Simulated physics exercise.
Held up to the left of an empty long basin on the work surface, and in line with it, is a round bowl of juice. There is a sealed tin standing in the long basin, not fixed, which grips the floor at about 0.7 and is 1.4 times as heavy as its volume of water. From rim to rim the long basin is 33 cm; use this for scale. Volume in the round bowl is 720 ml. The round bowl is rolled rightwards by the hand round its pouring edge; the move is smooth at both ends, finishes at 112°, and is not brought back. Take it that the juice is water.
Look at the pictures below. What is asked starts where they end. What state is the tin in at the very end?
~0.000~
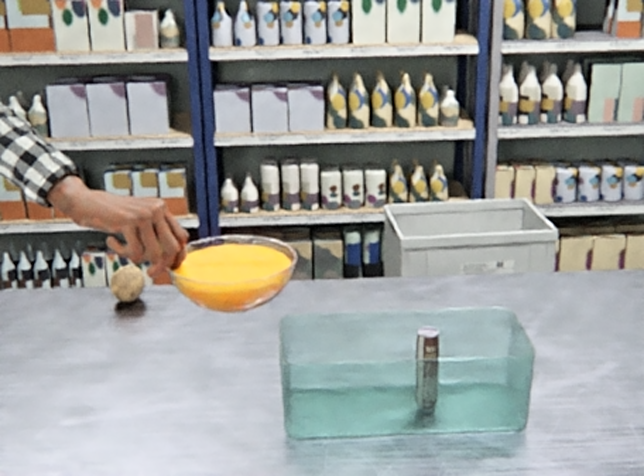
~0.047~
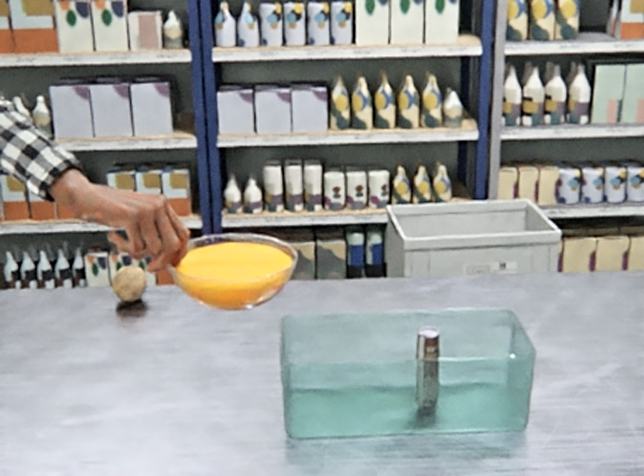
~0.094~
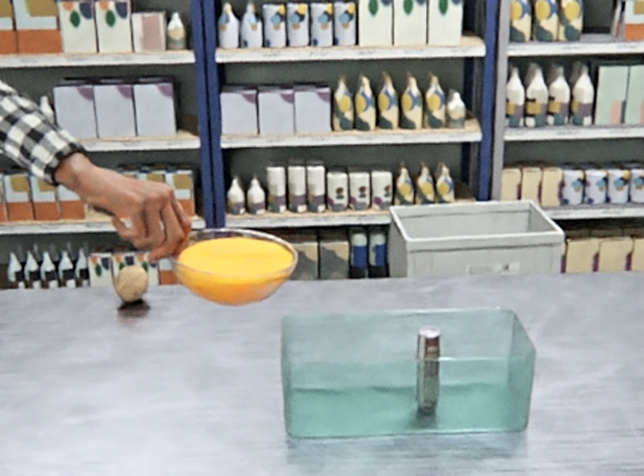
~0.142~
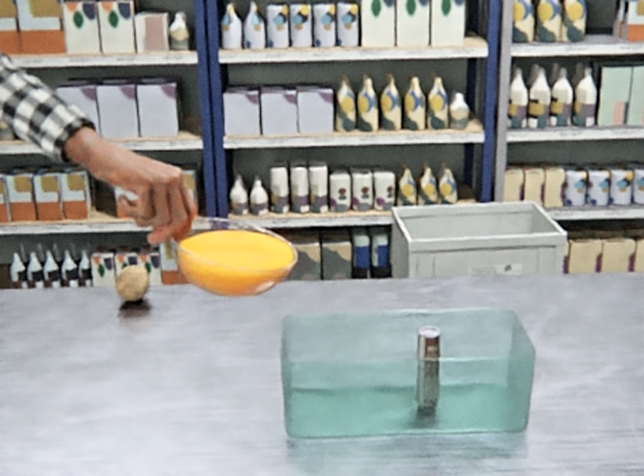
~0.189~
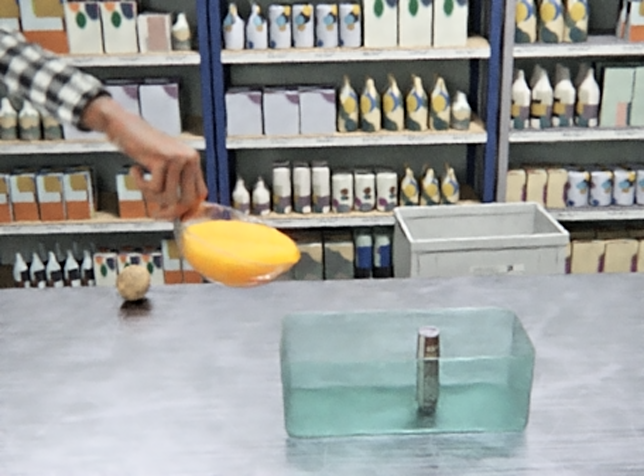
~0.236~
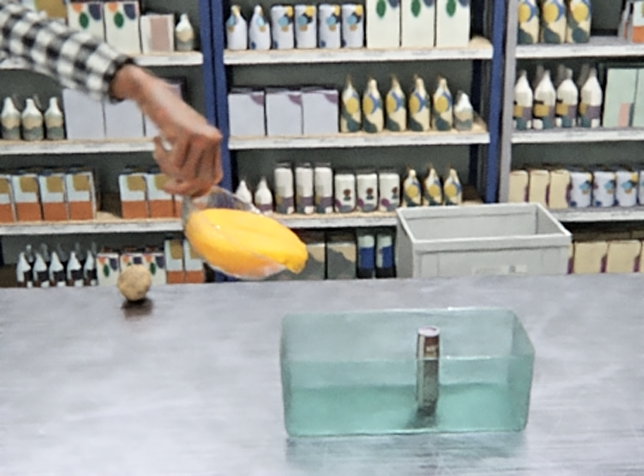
The tin is on its side.
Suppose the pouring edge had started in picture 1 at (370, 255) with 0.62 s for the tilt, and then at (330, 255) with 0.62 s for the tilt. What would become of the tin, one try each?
The tin stays vertical the first time and overturns the second time.
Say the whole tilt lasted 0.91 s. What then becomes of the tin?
Then the tin does not tip.
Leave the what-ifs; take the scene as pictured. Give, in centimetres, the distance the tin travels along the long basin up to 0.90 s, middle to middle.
Near 1 cm of travel.
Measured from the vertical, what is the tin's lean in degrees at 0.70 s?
About 5 degrees from upright.
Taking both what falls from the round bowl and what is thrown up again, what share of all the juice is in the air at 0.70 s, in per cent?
Something like 2 per cent of the total.
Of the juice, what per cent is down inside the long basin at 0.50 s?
I'd estimate some 28 percent of the liquid.
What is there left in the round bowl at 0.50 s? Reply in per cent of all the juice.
Roughly 5 per cent.
By 0.50 s the tilt is 102° and 5 per cent is still to pour; the tin stands where it began.
By 0.70 s the tilt is 112° and 0 per cent is still to pour; the tin stands 1 cm from where it began.
By 0.90 s the tilt is 112° and 0 per cent is still to pour; the tin leans 18°.
By 1.12 s the tilt is 112° and 0 per cent is still to pour; the tin lies on its side.
At rest the tin lies on its side.
